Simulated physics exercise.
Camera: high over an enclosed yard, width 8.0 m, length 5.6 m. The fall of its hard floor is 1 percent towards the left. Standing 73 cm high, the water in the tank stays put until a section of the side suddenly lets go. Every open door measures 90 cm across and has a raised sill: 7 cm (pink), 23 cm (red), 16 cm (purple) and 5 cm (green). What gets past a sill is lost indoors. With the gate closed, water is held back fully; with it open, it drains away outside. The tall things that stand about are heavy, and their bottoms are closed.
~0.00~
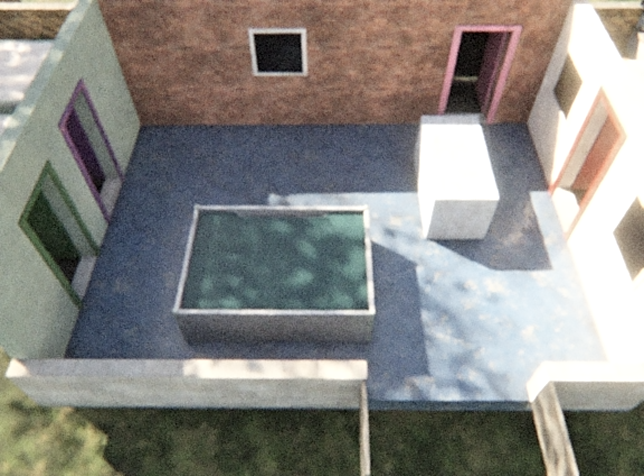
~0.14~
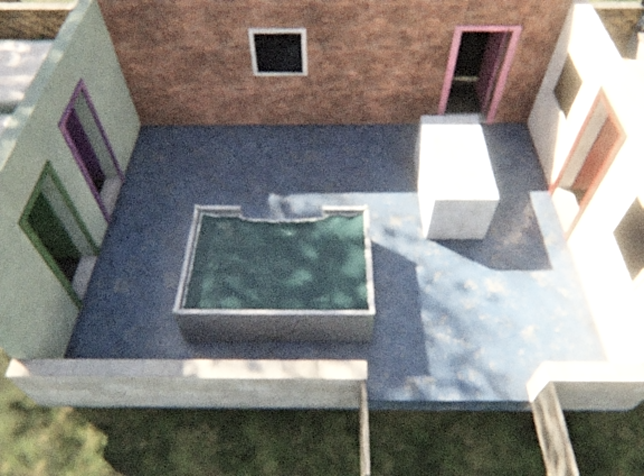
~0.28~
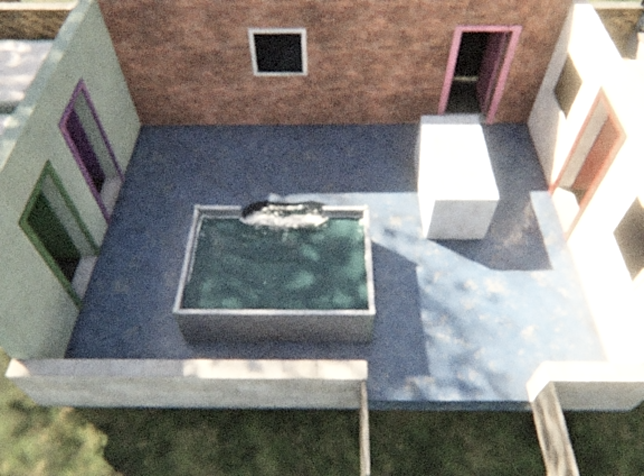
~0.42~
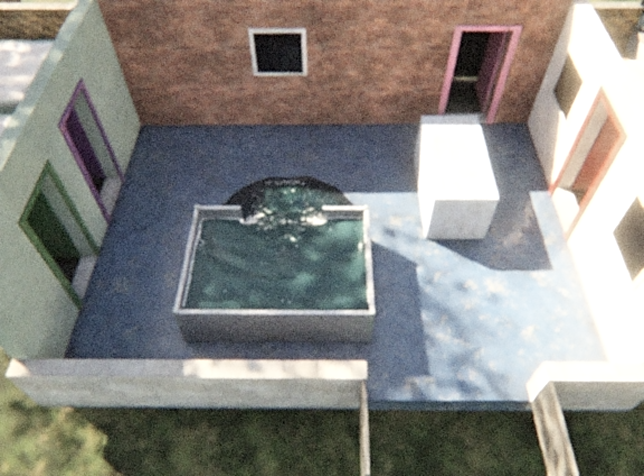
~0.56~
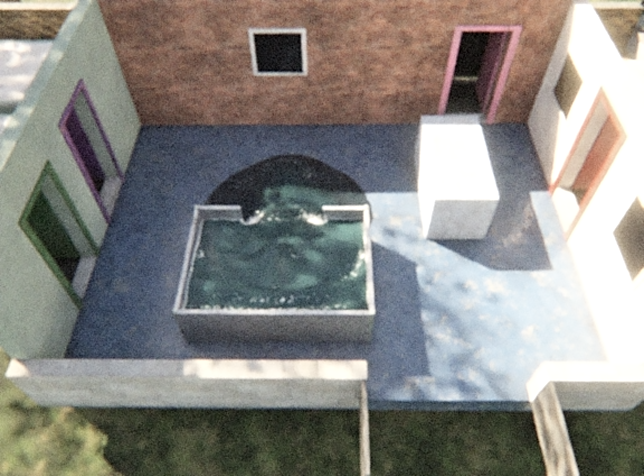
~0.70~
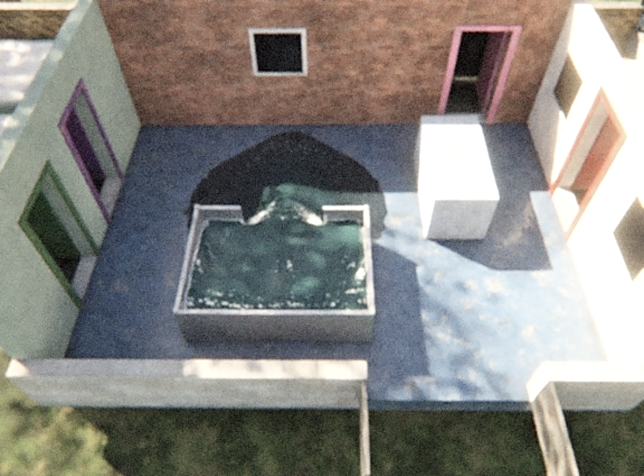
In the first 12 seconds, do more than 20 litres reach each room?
At the pink door, more than that; at the red door, not that much; at the purple door, not that much; at the green door, more than that.
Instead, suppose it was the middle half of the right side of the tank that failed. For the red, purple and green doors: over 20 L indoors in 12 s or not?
Then red would come out on the low side, purple on the low side and green on the low side.
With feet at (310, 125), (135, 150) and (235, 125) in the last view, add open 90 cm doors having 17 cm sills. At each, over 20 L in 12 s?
Well, the first is on the high side, the second is on the high side, and the third is on the high side.
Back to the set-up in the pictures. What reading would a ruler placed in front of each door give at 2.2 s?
Readings (cm): Pink = 8; red = 0; purple = 0; green = 0.
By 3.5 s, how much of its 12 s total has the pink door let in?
It comes to about 10 per cent.
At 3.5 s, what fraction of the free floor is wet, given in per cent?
I'd say around 50 %.
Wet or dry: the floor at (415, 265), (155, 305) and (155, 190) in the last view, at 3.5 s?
The first point is not yet hit, the second is not yet hit and the third is awash.
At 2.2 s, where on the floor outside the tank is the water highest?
Position: About (142, 125).
After 1.4 s water covers 30 % of the floor and is deepest (40 cm) near (281, 234); pink door not reached, red door not reached, purple door not reached, green door not reached.
After 2.2 s water covers 35 % of the floor and is deepest (53 cm) near (142, 125); pink door 8 cm at the sill, 0 L in, red door not reached, purple door not reached, green door not reached.
After 3.5 s water covers 50 % of the floor and is deepest (32 cm) near (142, 125); pink door 9 cm at the sill, 5 L in, red door 3 cm at the sill, 0 L in, purple door 11 cm at the sill, 0 L in, green door 4 cm at the sill, 0 L in.
After 7.0 s water covers 95 % of the floor and is deepest (20 cm) near (57, 382); pink door 11 cm at the sill, 38 L in, red door 6 cm at the sill, 0 L in, purple door 11 cm at the sill, 0 L in, green door 6 cm at the sill, 1 L in.
After 12.0 s water covers 100 % of the floor and is deepest (14 cm) near (57, 382); pink door 6 cm at the sill, 54 L in, red door 3 cm at the sill, 0 L in, purple door 9 cm at the sill, 0 L in, green door 13 cm at the sill, 109 L in.
